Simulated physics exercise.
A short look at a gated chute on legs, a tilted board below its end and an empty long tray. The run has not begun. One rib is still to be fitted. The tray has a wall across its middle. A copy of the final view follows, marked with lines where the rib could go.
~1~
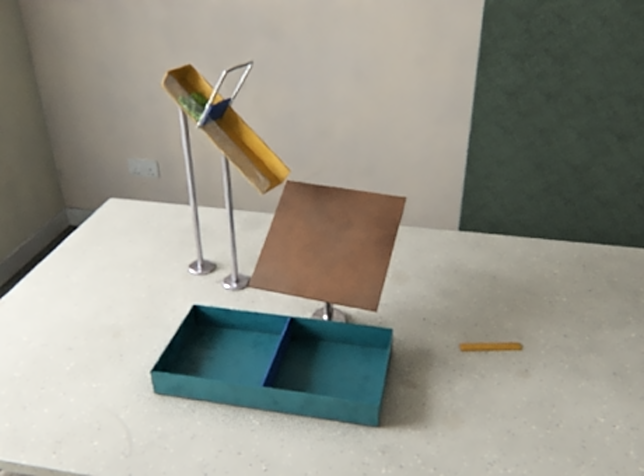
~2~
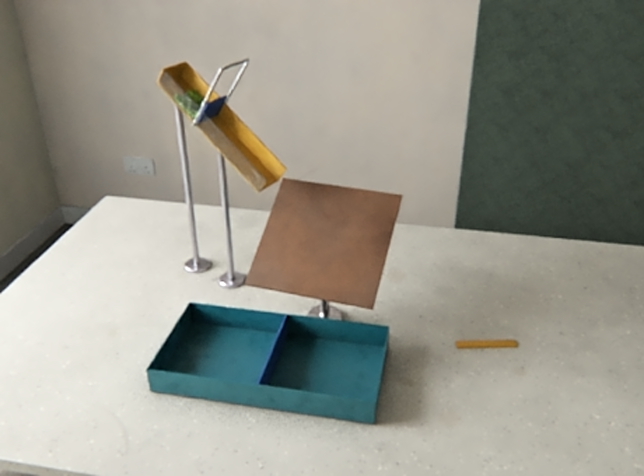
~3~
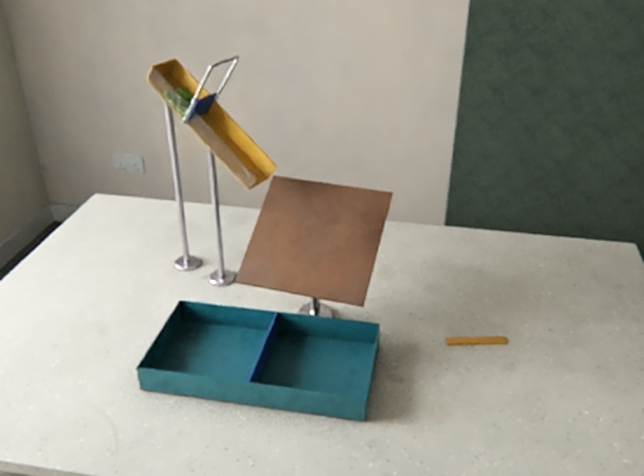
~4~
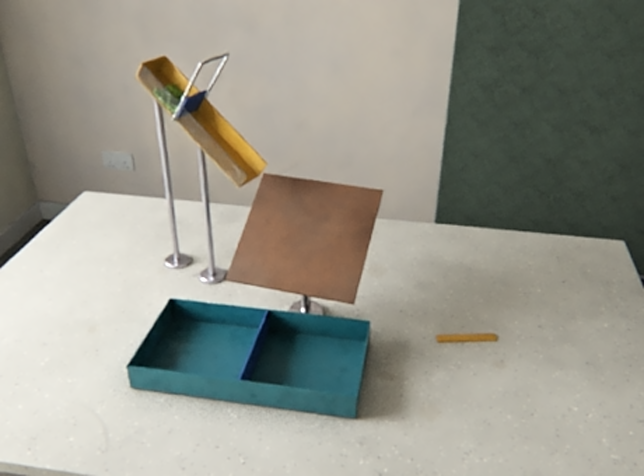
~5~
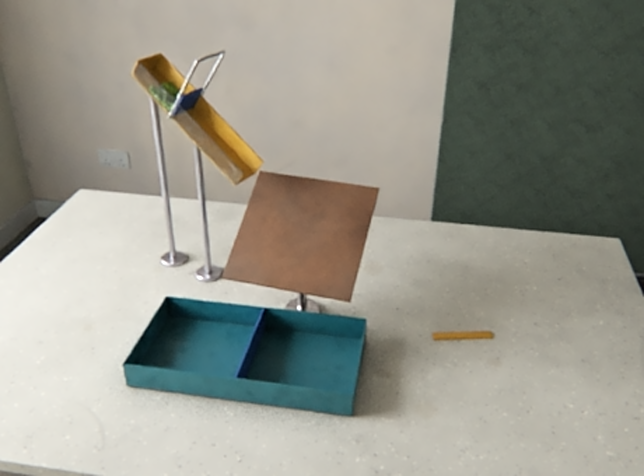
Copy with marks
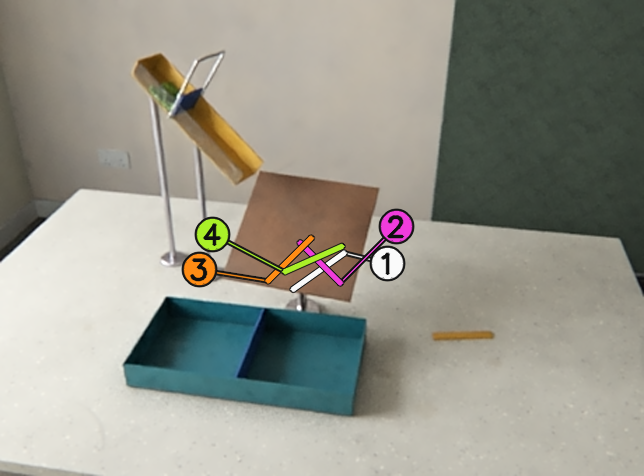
At the start, a sloping yellow chute on metal legs holds a small green load behind a blue gate, near a tilted brown board and an empty, divided teal tray. The view then drifts slightly, shifting everything a little left together, while the gate stays shut and nothing on the table moves.
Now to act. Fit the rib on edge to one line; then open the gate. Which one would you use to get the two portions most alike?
Line 4.
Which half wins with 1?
More lands on the right.
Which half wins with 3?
More lands on the left.
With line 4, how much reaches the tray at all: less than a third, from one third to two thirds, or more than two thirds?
Line 4 gives more than two thirds.
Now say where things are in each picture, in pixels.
Load behind the gate at (203, 111), dried peas; lip of the chute at (272, 189), sloping gently, in the first picture.
Middle of the board at (325, 239), tilted fairly steeply; middle of its low edge at (307, 296); of its high edge at (341, 186), in the second picture.
Front corners of the tray at (137, 368) and (365, 399); front end of its middle wall at (248, 383); gate still shut at (205, 100), in the third picture.
Middle of the load at (178, 103); lip at (249, 182), in the fourth picture.
Middle of the load at (174, 101); lip at (245, 180), in the fifth picture.
On the marked copy, line 1 from (344, 253) to (293, 289); line 2 from (300, 242) to (340, 283); line 3 from (311, 238) to (267, 280); line 4 from (341, 246) to (284, 271).
For line 1, of what is caught, a stray few in the left half, nearly all in the right.
For line 2, of what is caught, a stray few in the left half, nearly all in the right.
For line 3, of what is caught, most in the left half, a small part in the right.
For line 4, of what is caught, about half in the left half, about half in the right.
